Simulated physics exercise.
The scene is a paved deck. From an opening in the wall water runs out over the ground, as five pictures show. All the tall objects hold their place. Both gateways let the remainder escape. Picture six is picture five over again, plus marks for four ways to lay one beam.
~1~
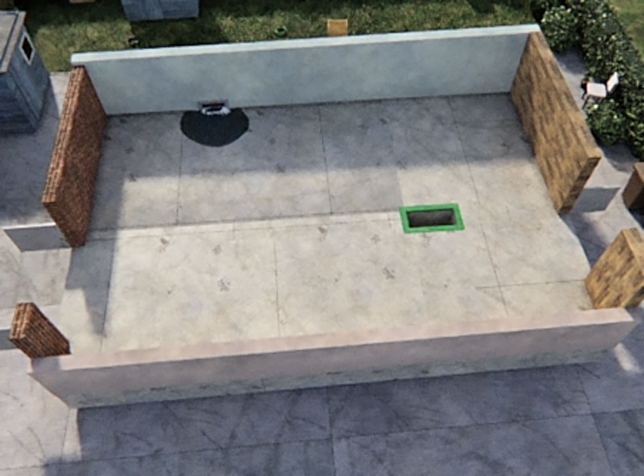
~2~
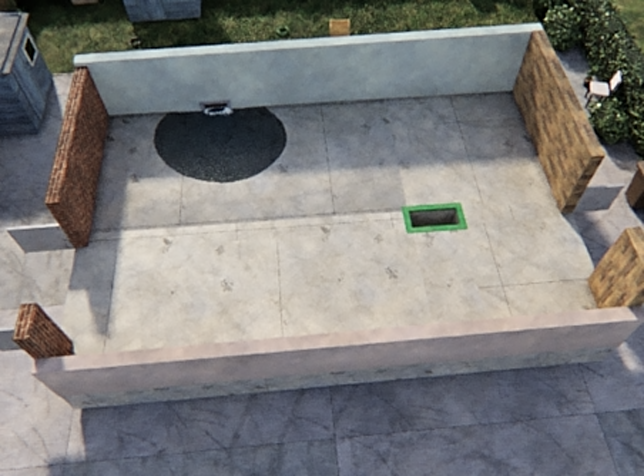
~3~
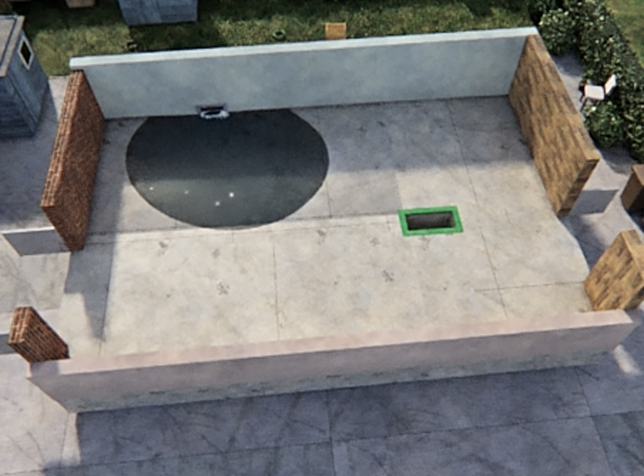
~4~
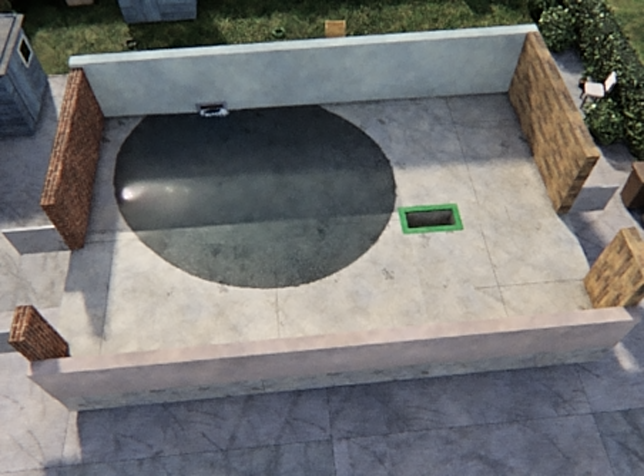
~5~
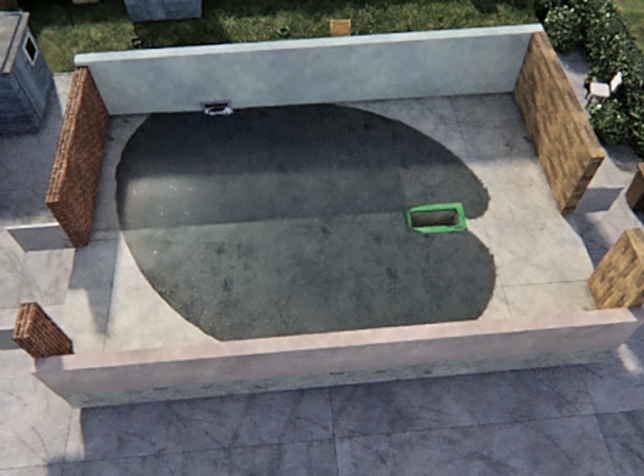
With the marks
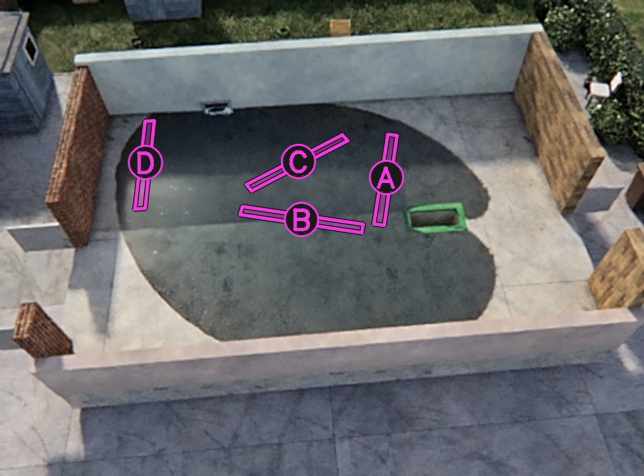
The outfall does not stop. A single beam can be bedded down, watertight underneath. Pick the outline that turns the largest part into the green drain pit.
Best: B.
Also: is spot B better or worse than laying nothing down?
Spot B is better.
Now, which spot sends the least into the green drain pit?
It is A.
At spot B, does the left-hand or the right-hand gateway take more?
More leaves on the right.
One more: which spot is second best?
Here it is spot D.
On the marked copy, A from (379, 224) to (392, 134); B from (241, 210) to (362, 228); C from (249, 187) to (345, 137); D from (140, 208) to (149, 121).
Choosing A, about 3 % of the stream runs into the green drain pit, about 94 % out by the gates.
Choosing B, about 25 % of the stream runs into the green drain pit, about 73 % out by the gates.
Choosing C, about 6 % of the stream runs into the green drain pit, about 92 % out by the gates.
Choosing D, about 16 % of the stream runs into the green drain pit, about 82 % out by the gates.
